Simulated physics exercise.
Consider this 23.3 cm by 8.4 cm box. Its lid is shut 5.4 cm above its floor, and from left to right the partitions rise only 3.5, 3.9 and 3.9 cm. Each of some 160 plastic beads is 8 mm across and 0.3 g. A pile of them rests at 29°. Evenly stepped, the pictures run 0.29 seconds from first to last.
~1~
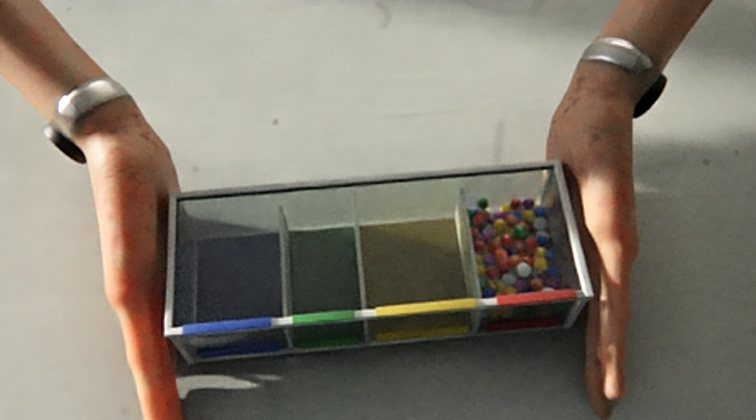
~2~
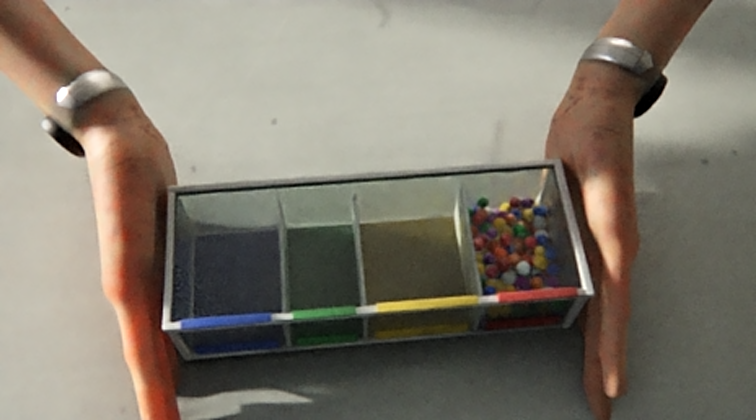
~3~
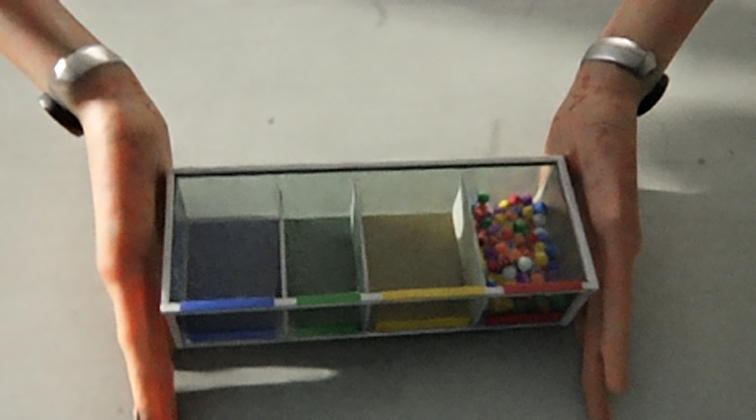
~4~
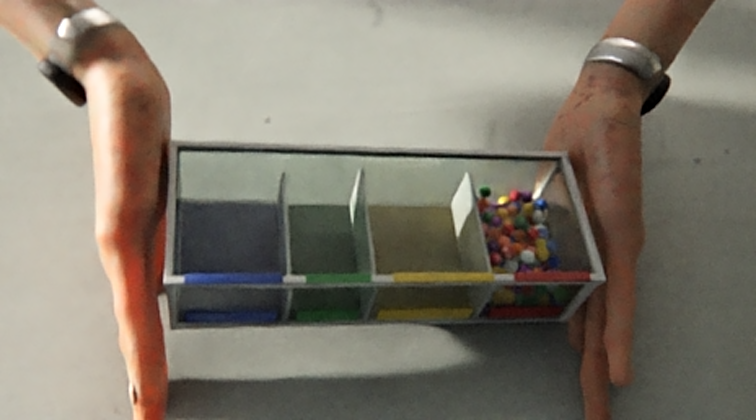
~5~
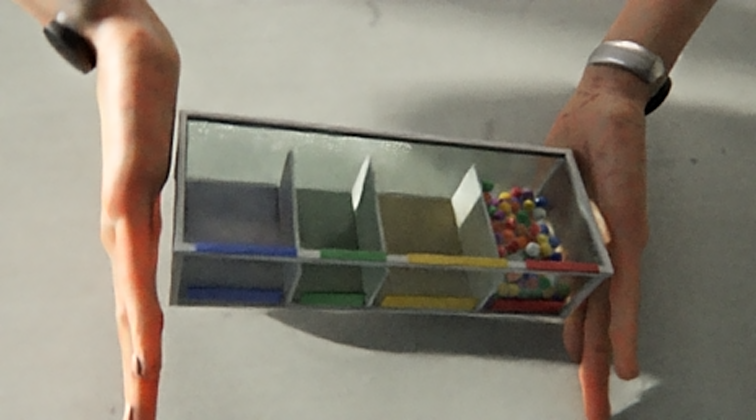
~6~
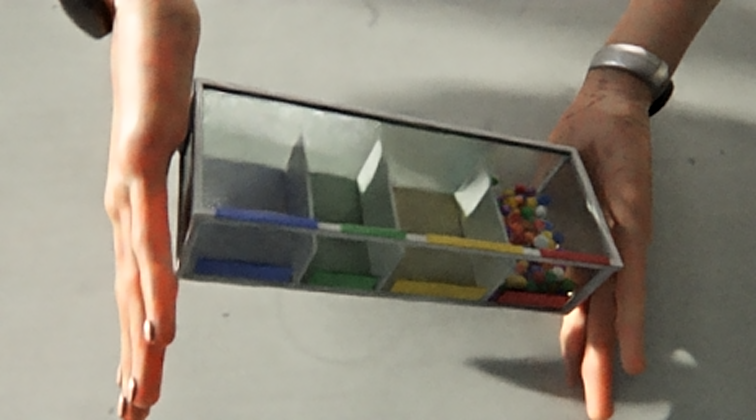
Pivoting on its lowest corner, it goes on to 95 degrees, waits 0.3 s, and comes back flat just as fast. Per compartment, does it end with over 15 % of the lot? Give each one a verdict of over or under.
Red - over; blue - under; green - under; yellow - under.
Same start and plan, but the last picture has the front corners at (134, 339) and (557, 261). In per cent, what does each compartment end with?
Each compartment ends like this: Red 75 per cent, blue 15 per cent, green 0 per cent, yellow 10 per cent.
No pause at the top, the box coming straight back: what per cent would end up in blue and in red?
In per cent: Blue 0, red 100.
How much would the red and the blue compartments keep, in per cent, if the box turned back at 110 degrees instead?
Then red would get 100 per cent and blue 0 per cent.
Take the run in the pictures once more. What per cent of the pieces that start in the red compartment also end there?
Share retained: Approx. 100 %.
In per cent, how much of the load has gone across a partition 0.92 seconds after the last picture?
Roughly 0 in a hundred.
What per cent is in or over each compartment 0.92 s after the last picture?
Red 100; blue 0; green 0; yellow 0.
Then, 0.92 s after the last picture, tilt 95 degrees; red 100 %.
Then, 1.53 s after the last picture, tilt 48 degrees; red 100 %.
Then, 2.19 s after the last picture, tilt 0 degrees; red 100 %.
In the end, red 100 %, blue 0 %, green 0 %, yellow 0 %.
